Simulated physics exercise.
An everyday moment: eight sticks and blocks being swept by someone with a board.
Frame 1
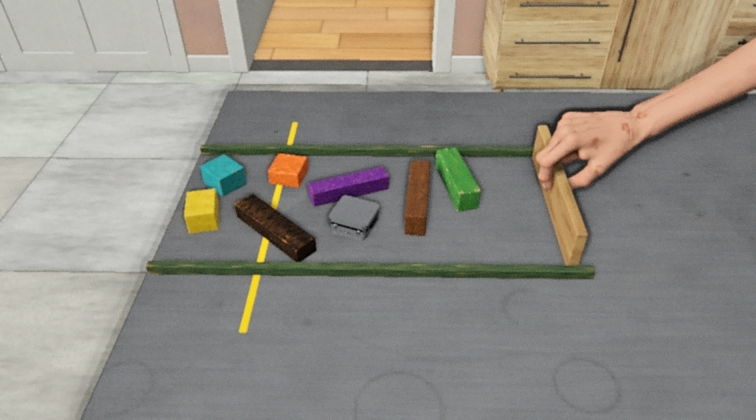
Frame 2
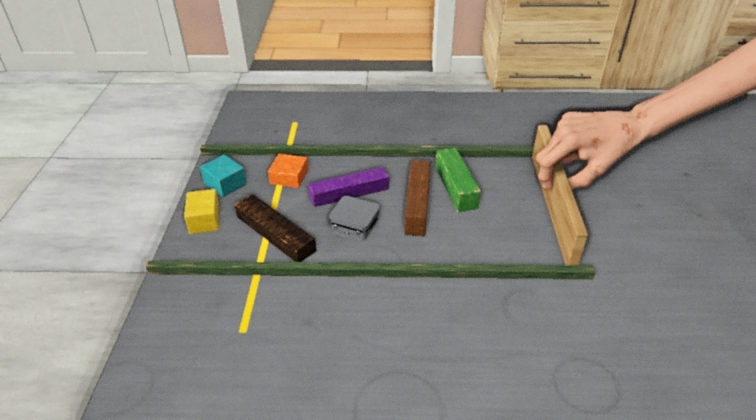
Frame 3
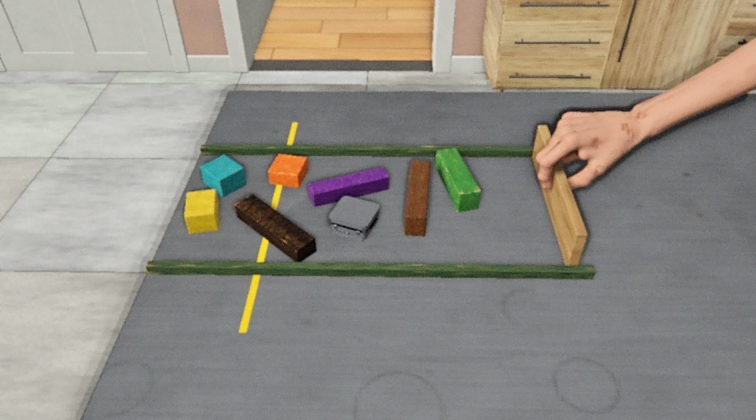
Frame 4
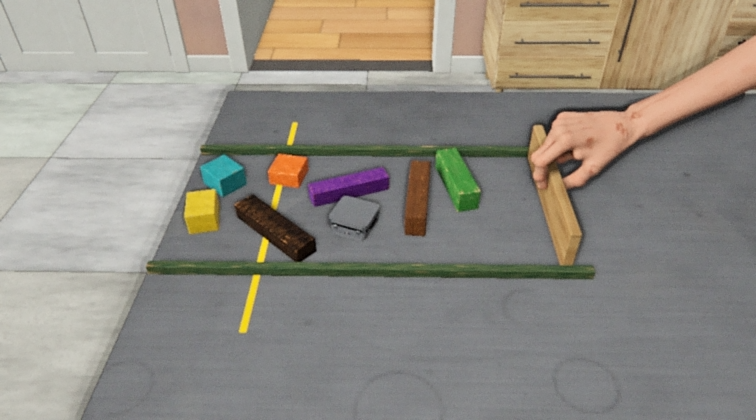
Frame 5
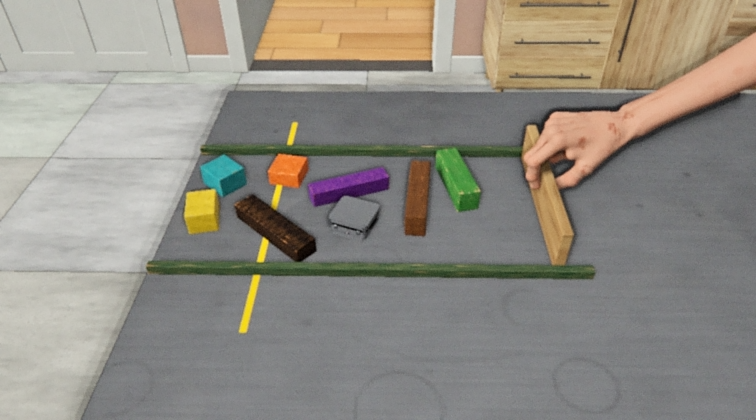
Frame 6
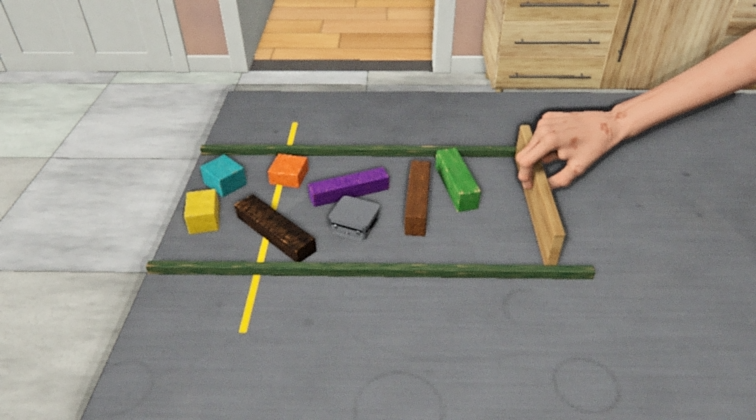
A hand slides a wooden board slightly left toward eight still, colourful blocks and bars.
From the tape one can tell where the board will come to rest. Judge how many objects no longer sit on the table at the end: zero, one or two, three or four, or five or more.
No longer on the table: One or two.
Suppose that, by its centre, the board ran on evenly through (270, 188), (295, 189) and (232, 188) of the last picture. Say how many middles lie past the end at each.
The numbers past the end are 1, 0 and 4.
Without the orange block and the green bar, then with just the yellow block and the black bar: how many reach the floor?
The number is 0 for the first case and 0 for the second.
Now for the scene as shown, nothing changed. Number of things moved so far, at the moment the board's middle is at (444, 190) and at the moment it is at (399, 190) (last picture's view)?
By the first moment it's 2, by the second it's 4.
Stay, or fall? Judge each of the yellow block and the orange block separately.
The yellow block goes over, the orange block holds on.
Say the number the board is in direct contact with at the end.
The number is 2.
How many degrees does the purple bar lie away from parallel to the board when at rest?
It measures close to 50 degrees.
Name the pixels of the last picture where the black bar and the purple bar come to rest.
Final centres, first then second: (212, 239), (199, 189).
A little later, none off yet; yellow block at rest near (203, 211); turquoise block at rest near (224, 175); black bar at rest near (275, 227).
When it is over, the number that fall off is one or two; down, yellow block.
